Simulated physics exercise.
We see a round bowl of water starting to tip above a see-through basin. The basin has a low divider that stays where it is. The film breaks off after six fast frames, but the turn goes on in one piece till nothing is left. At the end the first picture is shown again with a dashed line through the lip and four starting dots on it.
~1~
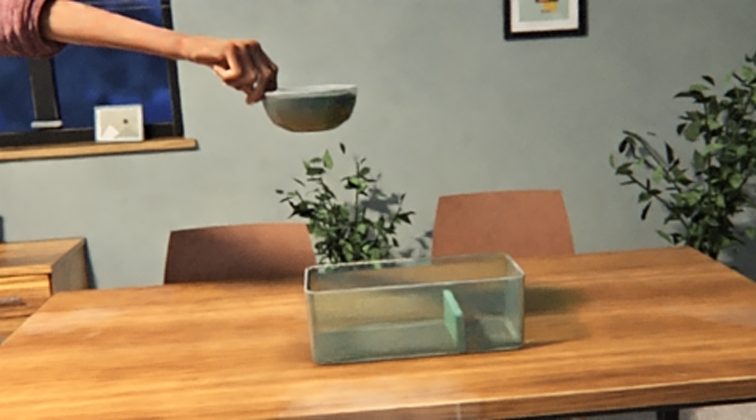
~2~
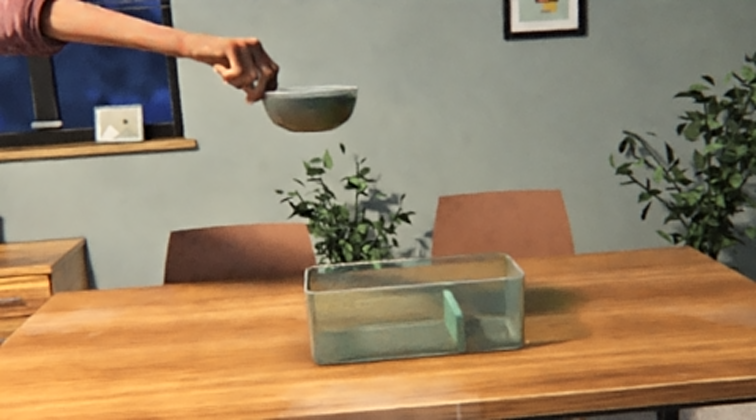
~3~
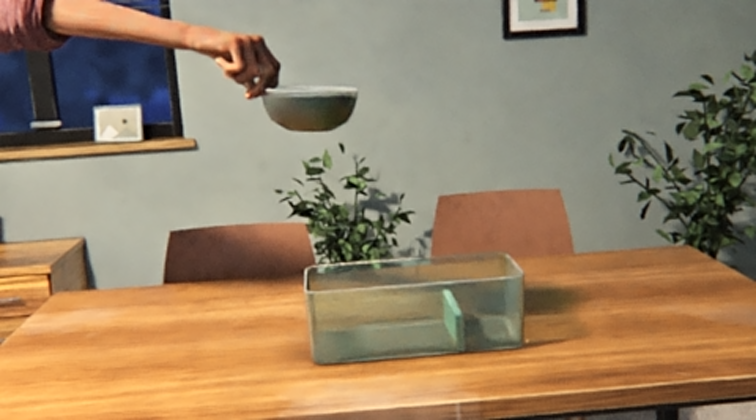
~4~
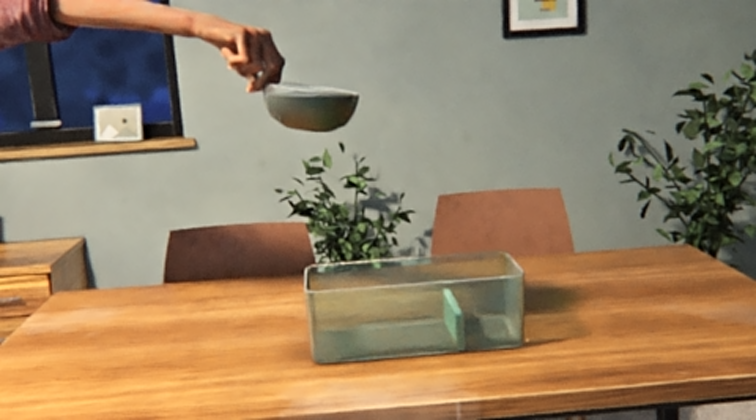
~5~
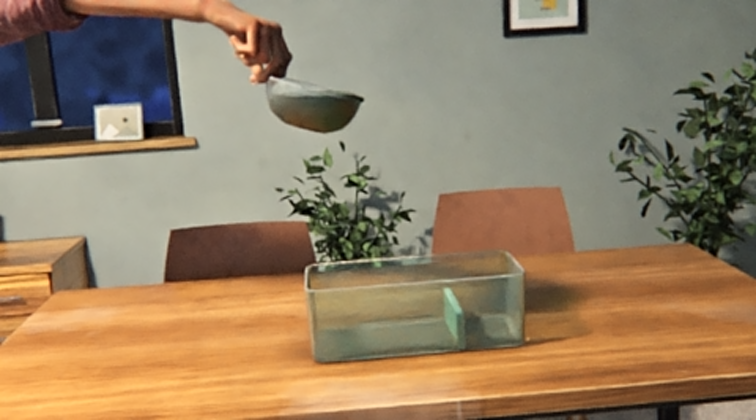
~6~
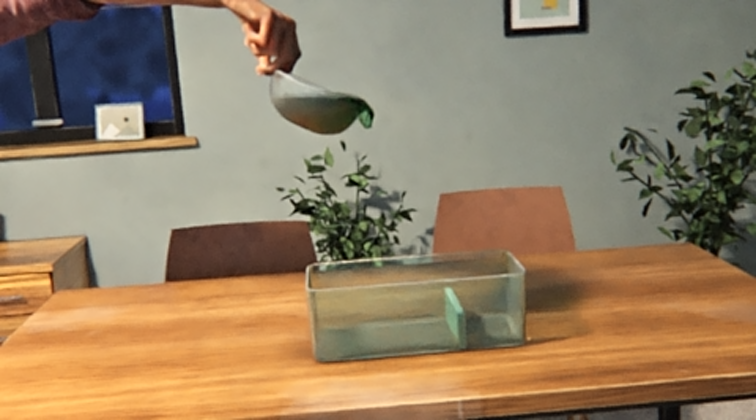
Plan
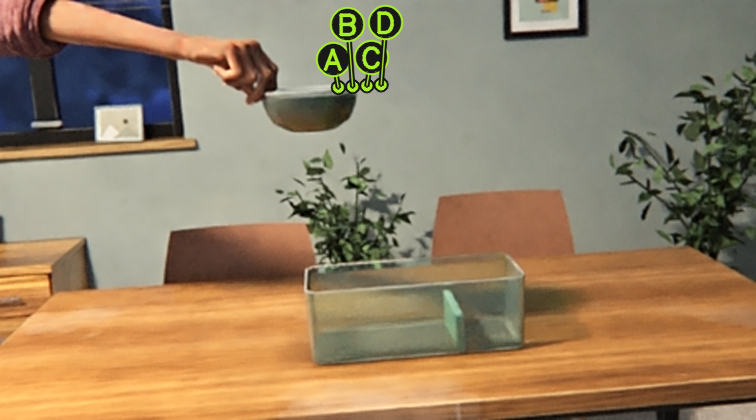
A hand reaching in from the upper left holds a round bowl of water above a wooden table, seen from the front in a grey-walled room. Below sits a see-through rectangular basin with a green divider right of its middle, with two brown chairs and leafy plants behind. The bowl stays level, then tilts rightward with the turning hand until greenish water slips over its lip, while the camera stays still.
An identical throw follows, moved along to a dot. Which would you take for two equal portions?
Choose D.
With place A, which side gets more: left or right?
The left side.
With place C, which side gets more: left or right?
More ends on the left.
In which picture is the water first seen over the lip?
Picture 5.
On the marked copy, A at (338, 87); B at (352, 86); C at (366, 85); D at (381, 84).
For place A, about 94 % ends left of the wall and 4 % right of it.
For place B, about 95 % ends left of the wall and 3 % right of it.
For place C, about 81 % ends left of the wall and 16 % right of it; 3 % is lost outside.
For place D, about 52 % ends left of the wall and 45 % right of it; 3 % is lost outside.
